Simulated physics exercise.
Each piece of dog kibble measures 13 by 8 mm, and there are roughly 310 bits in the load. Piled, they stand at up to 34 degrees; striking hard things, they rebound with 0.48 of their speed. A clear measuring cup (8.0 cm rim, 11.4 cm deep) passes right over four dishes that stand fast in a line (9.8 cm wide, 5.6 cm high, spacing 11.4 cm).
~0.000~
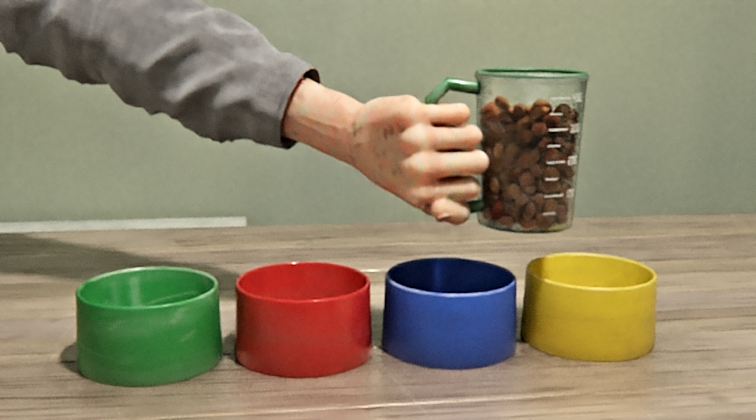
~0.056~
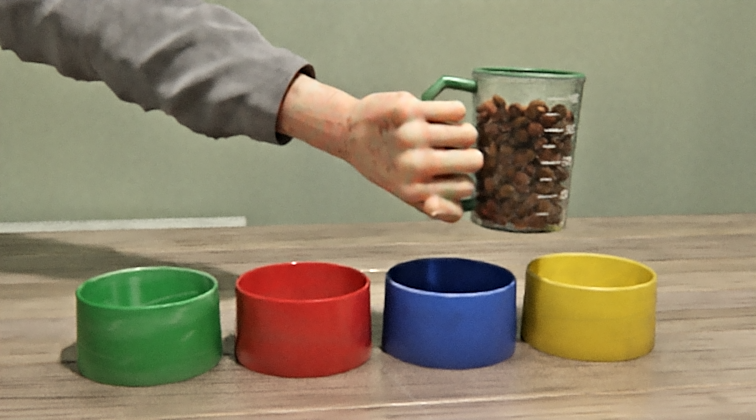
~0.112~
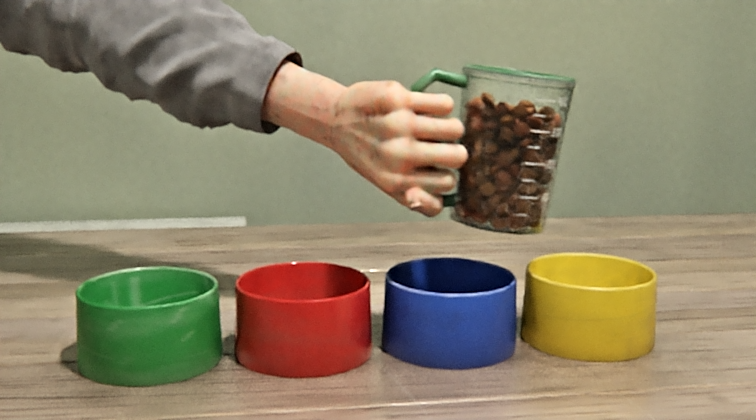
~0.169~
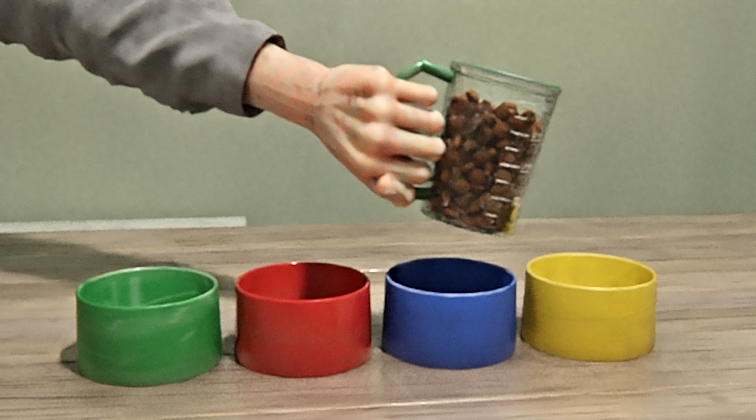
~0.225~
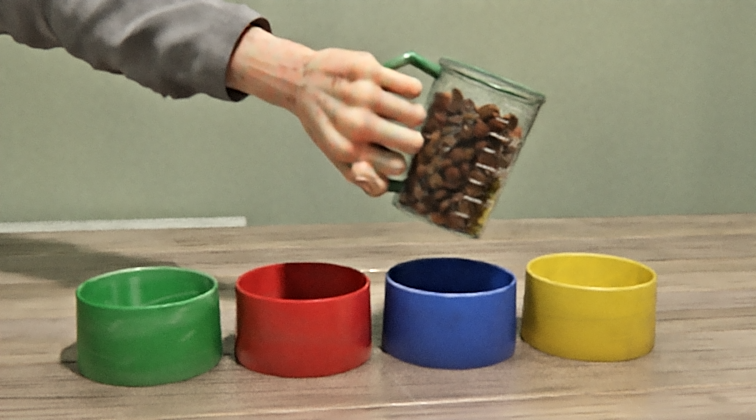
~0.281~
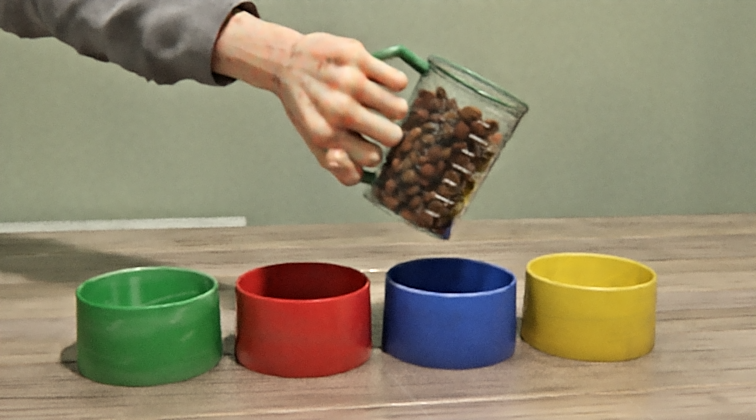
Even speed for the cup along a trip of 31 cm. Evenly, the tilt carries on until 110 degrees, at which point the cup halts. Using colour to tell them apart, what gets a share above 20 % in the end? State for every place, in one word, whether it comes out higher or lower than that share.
Red: Lower, blue: Lower, green: Higher, yellow: Lower, counter: Higher.
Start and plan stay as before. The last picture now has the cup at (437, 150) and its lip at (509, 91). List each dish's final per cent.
Final shares - red 10 %, blue 0 %, green 50 %, yellow 0 %.
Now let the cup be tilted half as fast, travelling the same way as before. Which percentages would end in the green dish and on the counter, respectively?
Result - green dish: 50; counter: 30.
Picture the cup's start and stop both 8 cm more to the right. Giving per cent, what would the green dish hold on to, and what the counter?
I'd expect green at 0 and the counter at 0.
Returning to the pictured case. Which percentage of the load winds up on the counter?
Near 30 percent, roughly speaking.
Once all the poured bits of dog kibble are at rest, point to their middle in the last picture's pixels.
After settling, the middle sits near (193, 342).
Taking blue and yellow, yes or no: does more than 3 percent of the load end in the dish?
For blue, it does not, for yellow, it does not.
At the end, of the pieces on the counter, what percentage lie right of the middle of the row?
0 %.
After 0.67 s, tilt 77 degrees; cup holds 100 %.
Then, at 0.93 s, tilt 108 degrees; cup holds 90 %, red 5 %.
After 1.29 s, tilt 110 degrees; cup holds 60 %, red 10 %, green 15 %.
At rest (3.3 s), red 10 %, blue 0 %, green 50 %, yellow 0 %, counter 30 %, cup 10 %.
